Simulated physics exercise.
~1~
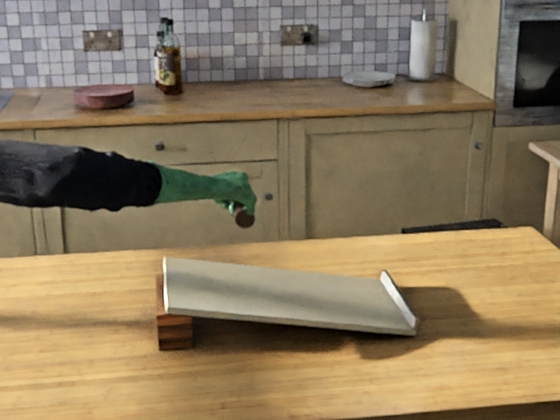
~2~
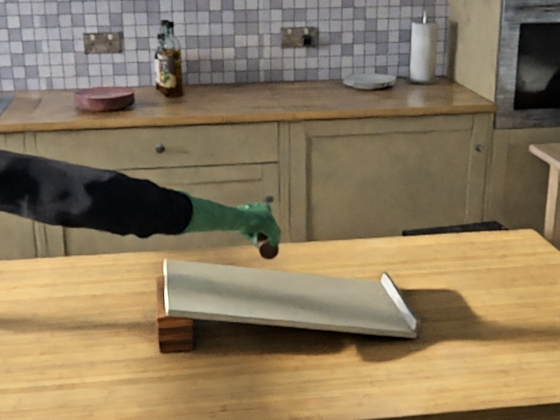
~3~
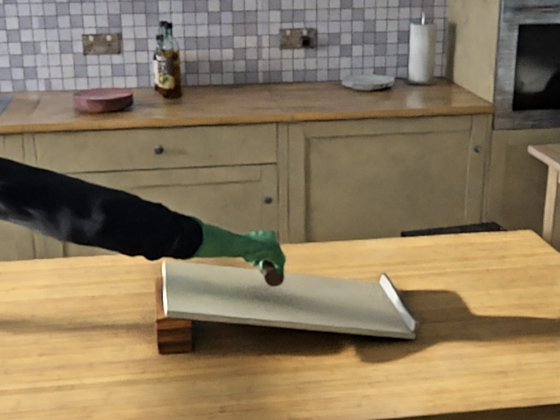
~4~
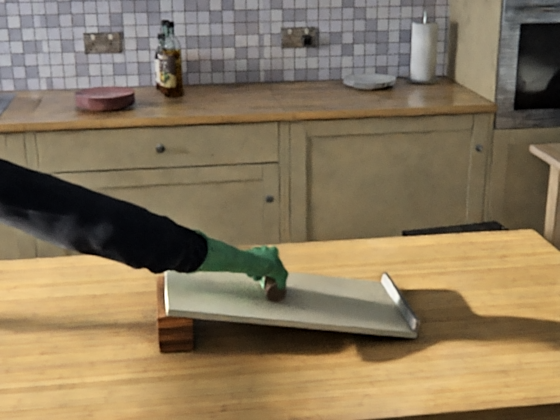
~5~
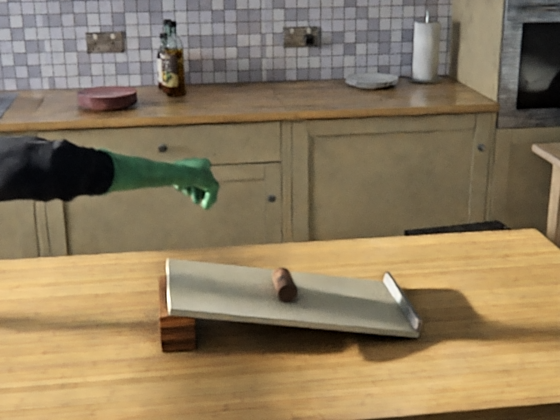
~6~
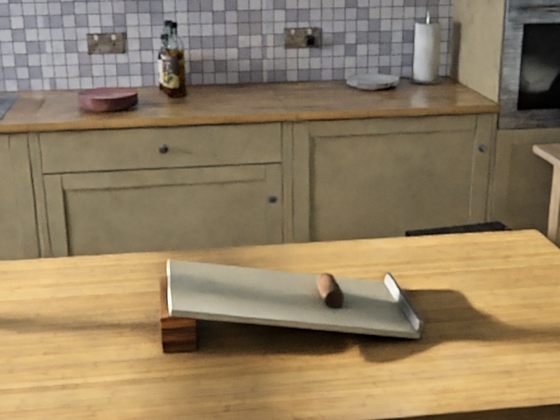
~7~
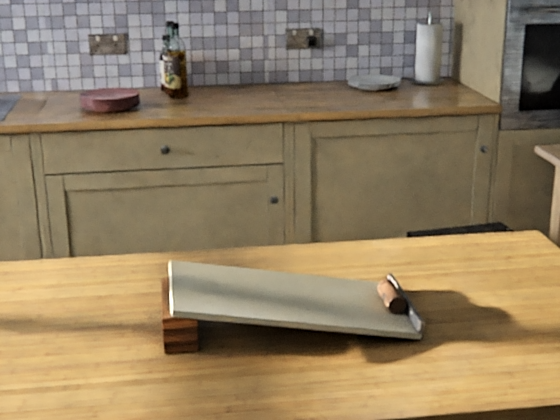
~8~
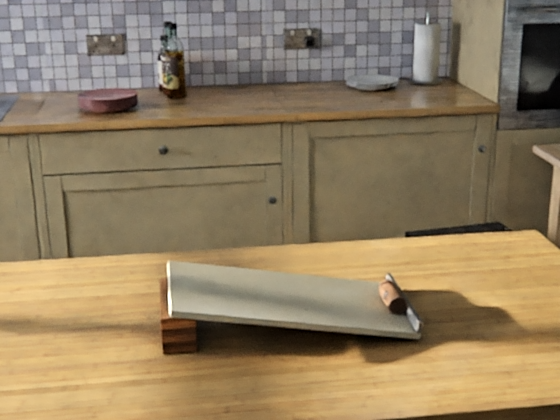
The footage shows a green-gloved hand lowering a small brown cylindrical object onto its side on a sloping board propped on a wooden block in a kitchen. The hand lets go and withdraws, and the object travels down to the right, ending against the raised lip at the board's lower end.
